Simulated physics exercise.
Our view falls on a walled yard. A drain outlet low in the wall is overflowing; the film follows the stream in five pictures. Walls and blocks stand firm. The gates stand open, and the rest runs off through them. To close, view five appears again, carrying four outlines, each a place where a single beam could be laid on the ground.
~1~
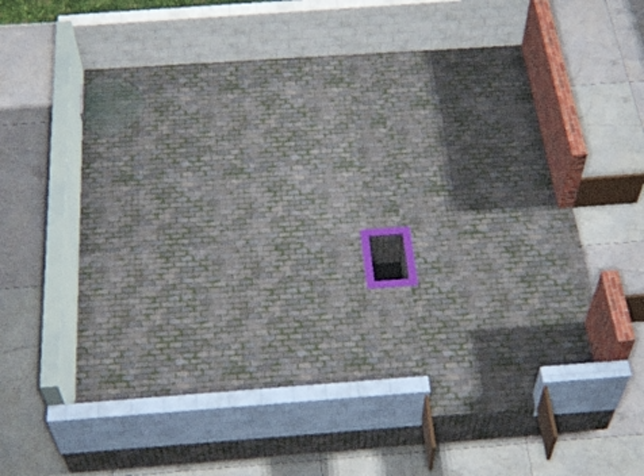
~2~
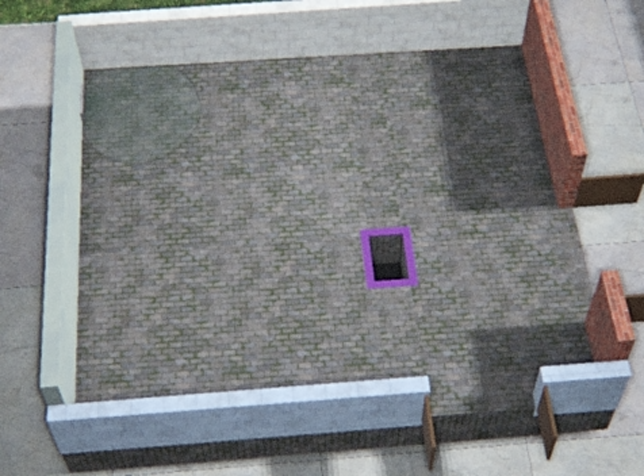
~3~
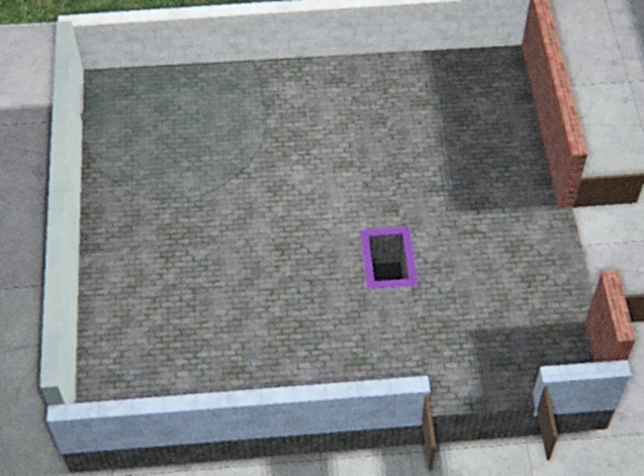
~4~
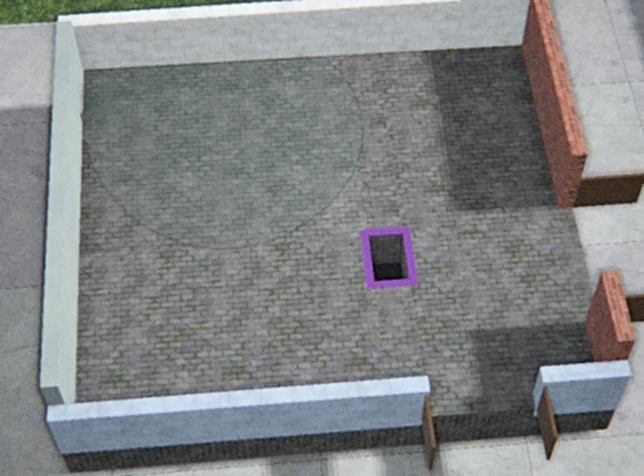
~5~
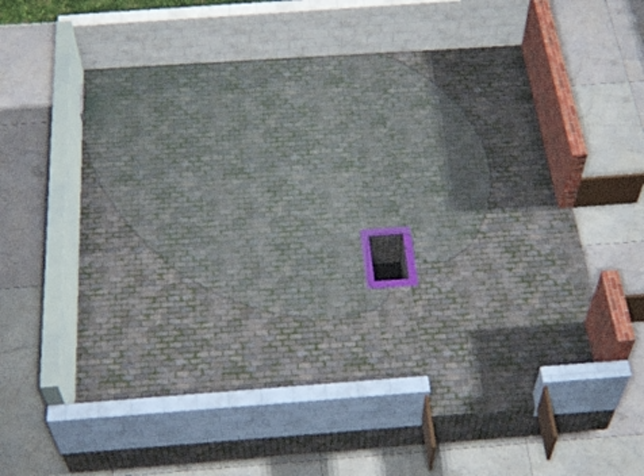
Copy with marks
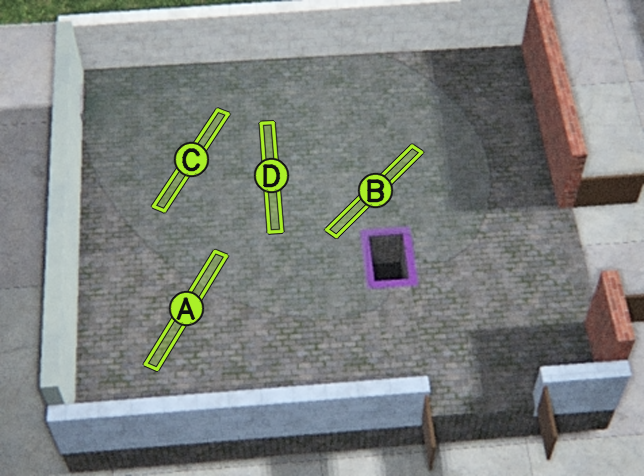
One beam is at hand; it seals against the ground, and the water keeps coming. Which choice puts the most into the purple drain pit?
Place A does it best.
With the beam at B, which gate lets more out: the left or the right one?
The right gate.
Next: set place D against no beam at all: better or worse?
It is worse.
In lime, A from (151, 366) to (220, 253); B from (331, 233) to (416, 149); C from (158, 208) to (222, 112); D from (275, 231) to (267, 122).
If A is chosen, about 25 % of the stream goes into the purple drain pit, about 74 % out by the gates.
If B is chosen, about 8 % of the stream goes into the purple drain pit, about 91 % out by the gates.
If C is chosen, about 6 % of the stream goes into the purple drain pit, about 94 % out by the gates.
If D is chosen, about 6 % of the stream goes into the purple drain pit, about 94 % out by the gates.
